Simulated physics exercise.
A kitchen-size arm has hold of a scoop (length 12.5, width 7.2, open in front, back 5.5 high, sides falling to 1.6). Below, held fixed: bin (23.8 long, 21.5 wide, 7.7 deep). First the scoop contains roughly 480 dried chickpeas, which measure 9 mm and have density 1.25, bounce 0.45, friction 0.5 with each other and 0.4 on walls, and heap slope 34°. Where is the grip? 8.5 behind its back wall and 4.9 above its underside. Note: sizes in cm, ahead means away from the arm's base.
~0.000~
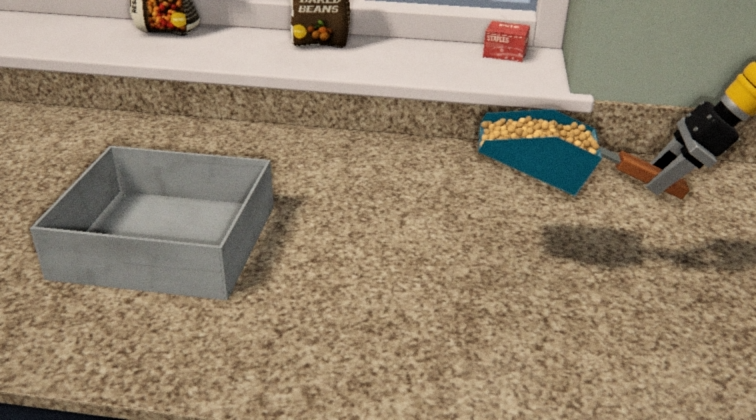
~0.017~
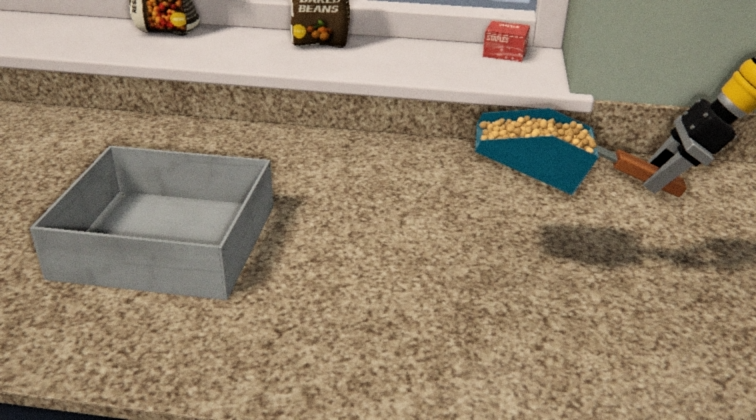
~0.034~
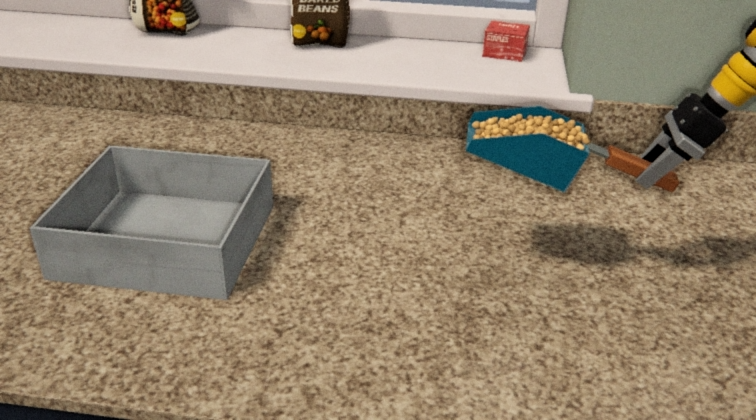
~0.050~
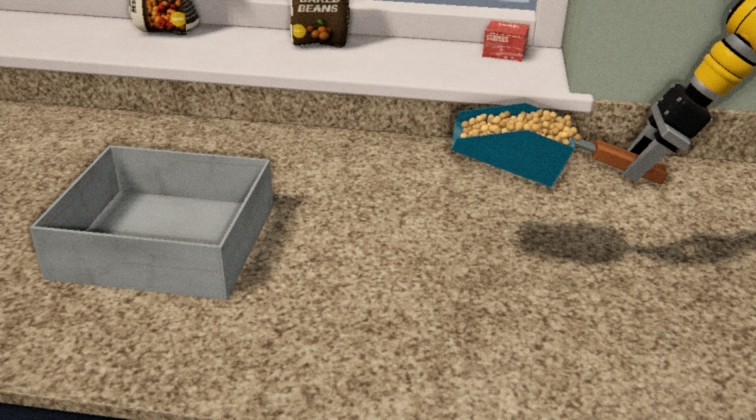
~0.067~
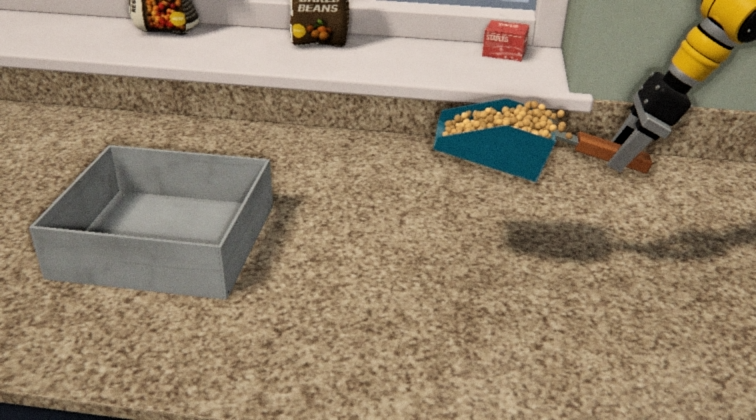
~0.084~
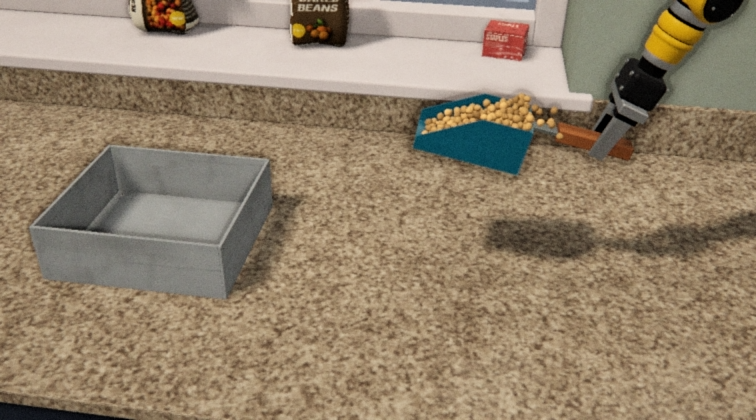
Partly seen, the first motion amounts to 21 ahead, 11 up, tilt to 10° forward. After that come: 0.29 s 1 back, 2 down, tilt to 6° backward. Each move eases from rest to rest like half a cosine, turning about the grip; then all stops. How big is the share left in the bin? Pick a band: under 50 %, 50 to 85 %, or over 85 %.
Over 85 %.
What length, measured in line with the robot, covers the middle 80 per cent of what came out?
About 12 cm.
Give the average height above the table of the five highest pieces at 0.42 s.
Roughly 18 cm high.
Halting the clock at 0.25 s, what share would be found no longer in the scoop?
So far around 70 % is out.
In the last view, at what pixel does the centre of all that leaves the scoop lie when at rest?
Roughly at (113, 230) in the last picture.
By 0.25 s, tilted 9° forward, highest piece 25 above the table; 148 on the scoop, 336 in flight or on a rim.
By 0.42 s, tilted 3° backward, highest piece 20 above the table; 439 in the bin, 6 on the table or floor, 39 in flight or on a rim.
By 0.70 s, tilted 6° backward, highest piece 3 above the table; 460 in the bin, 24 on the table or floor.
By 1.75 s, tilted 6° backward, highest piece 3 above the table; 460 in the bin, 24 on the table or floor.
Final count, 460 in the bin, 24 on the table or floor. That is 95 % in the bin.
